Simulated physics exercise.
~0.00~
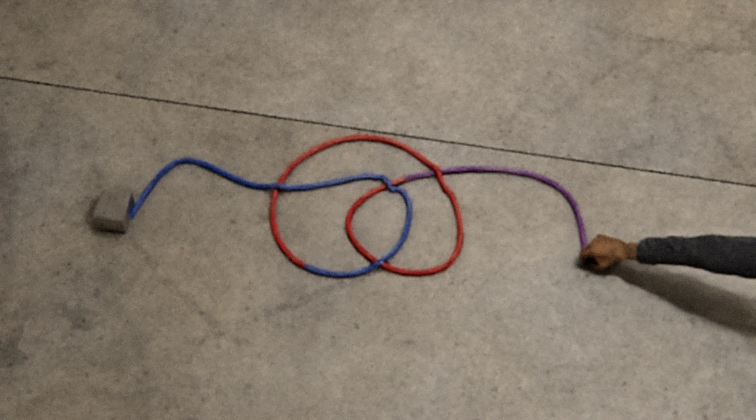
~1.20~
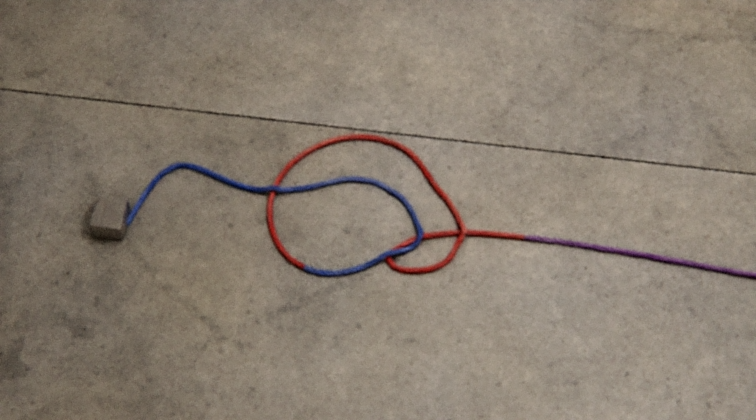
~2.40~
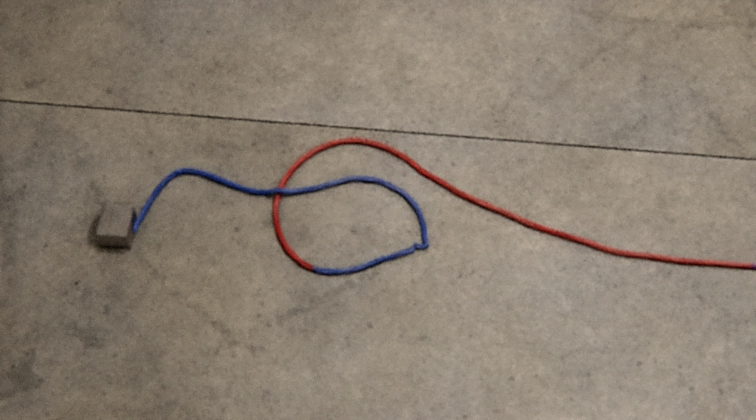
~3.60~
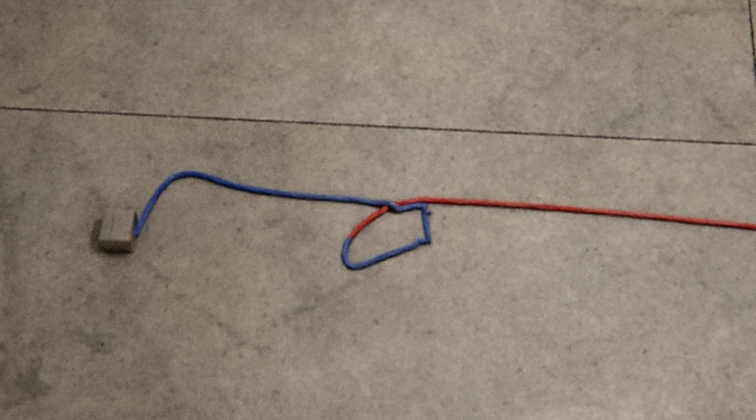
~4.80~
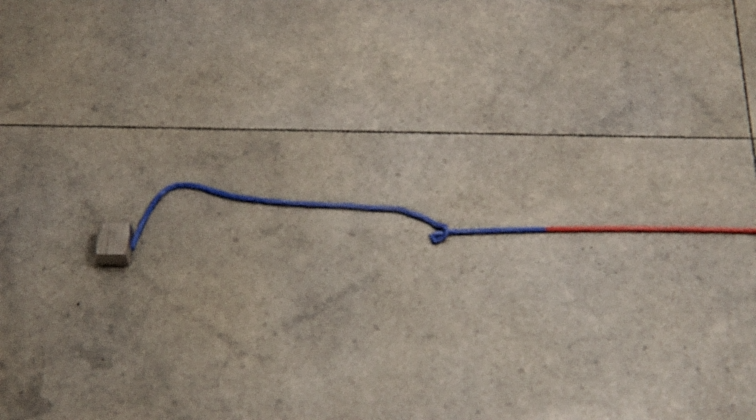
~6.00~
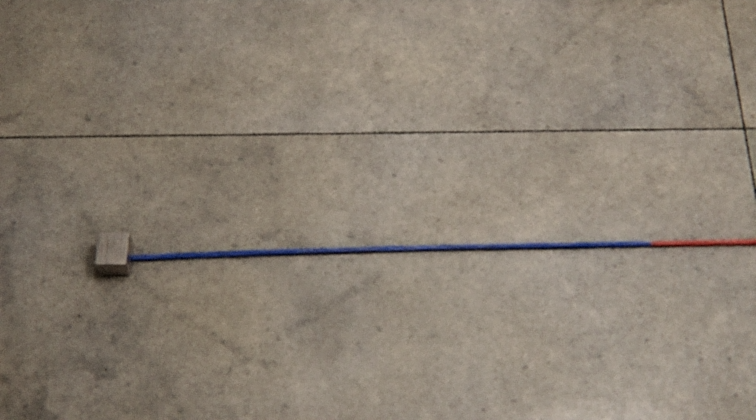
Looped blue, red and purple rope fixed to a block, its right end drawn away by hand, loops shrinking until it runs straight.
